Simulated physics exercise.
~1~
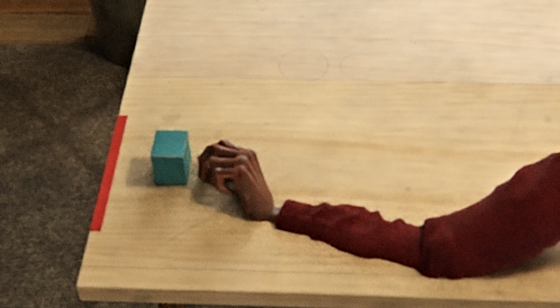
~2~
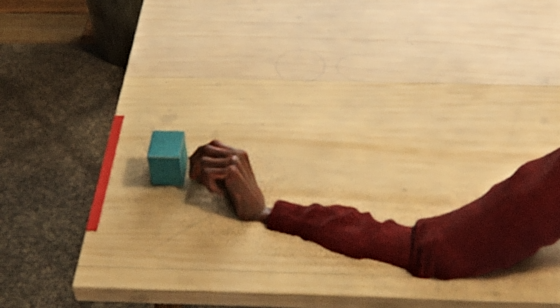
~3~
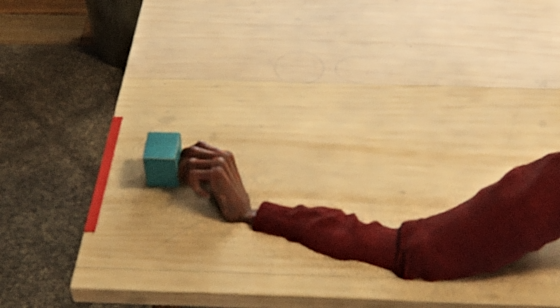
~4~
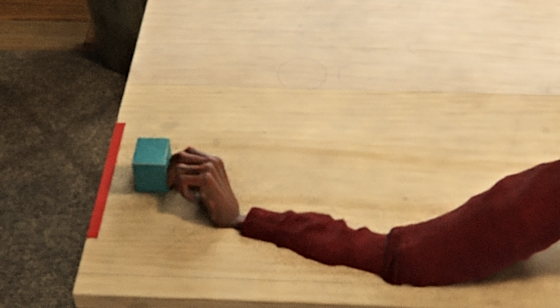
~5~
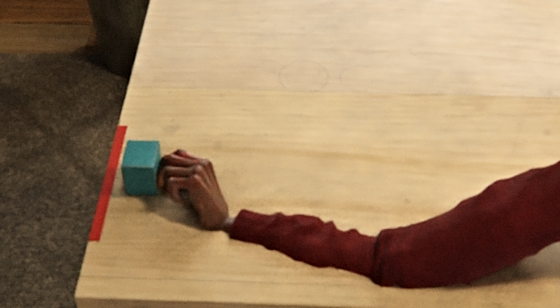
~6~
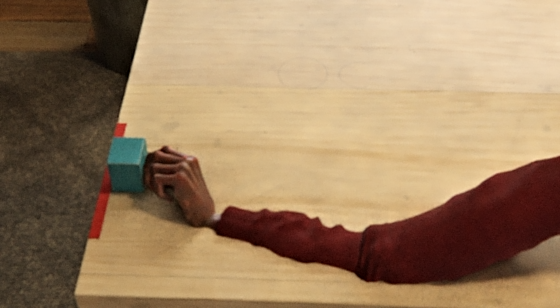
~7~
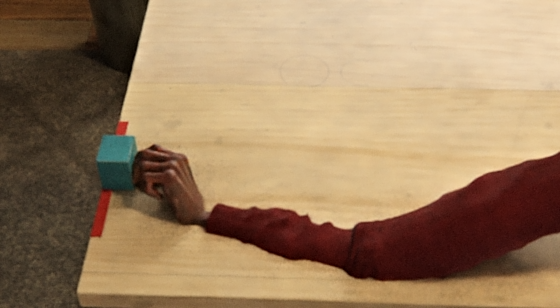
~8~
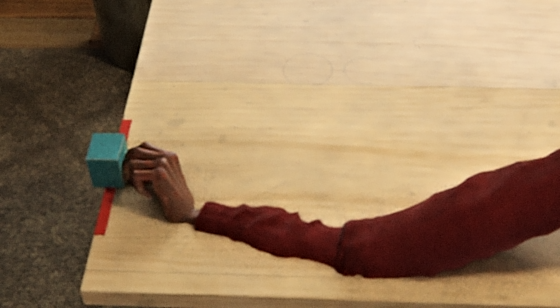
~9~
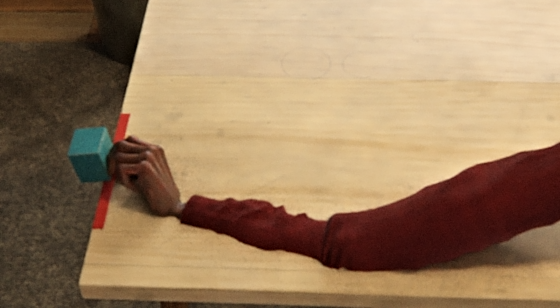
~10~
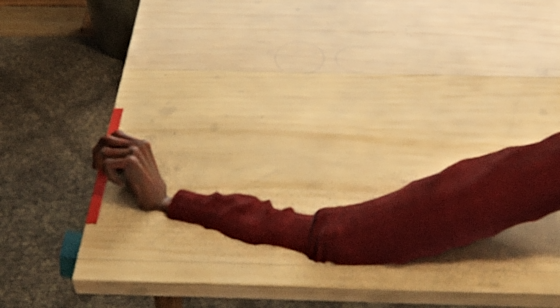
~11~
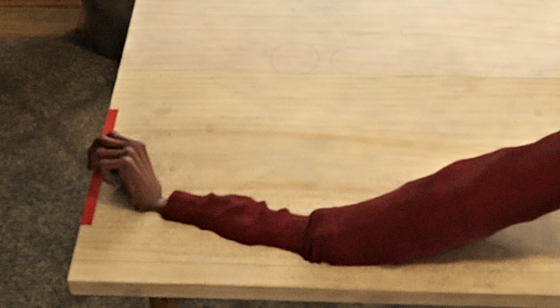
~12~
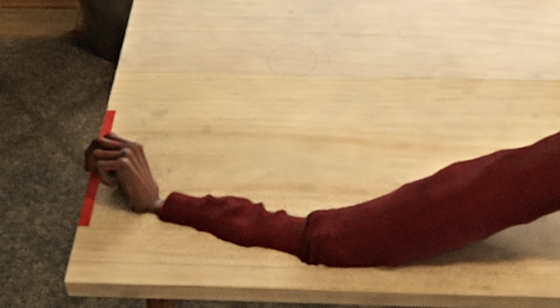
At the start, a turquoise block sits upright on a pale wooden table, just right of a strip of red tape along the left edge, with a hand in a dark red sleeve beside it. The hand slowly pushes the block left until it reaches the tape. It keeps pushing, and the block slides across the tape and out past the edge. There the block tips over and drops beside the table. At the end, the block is out of sight and the hand rests still over the tape.
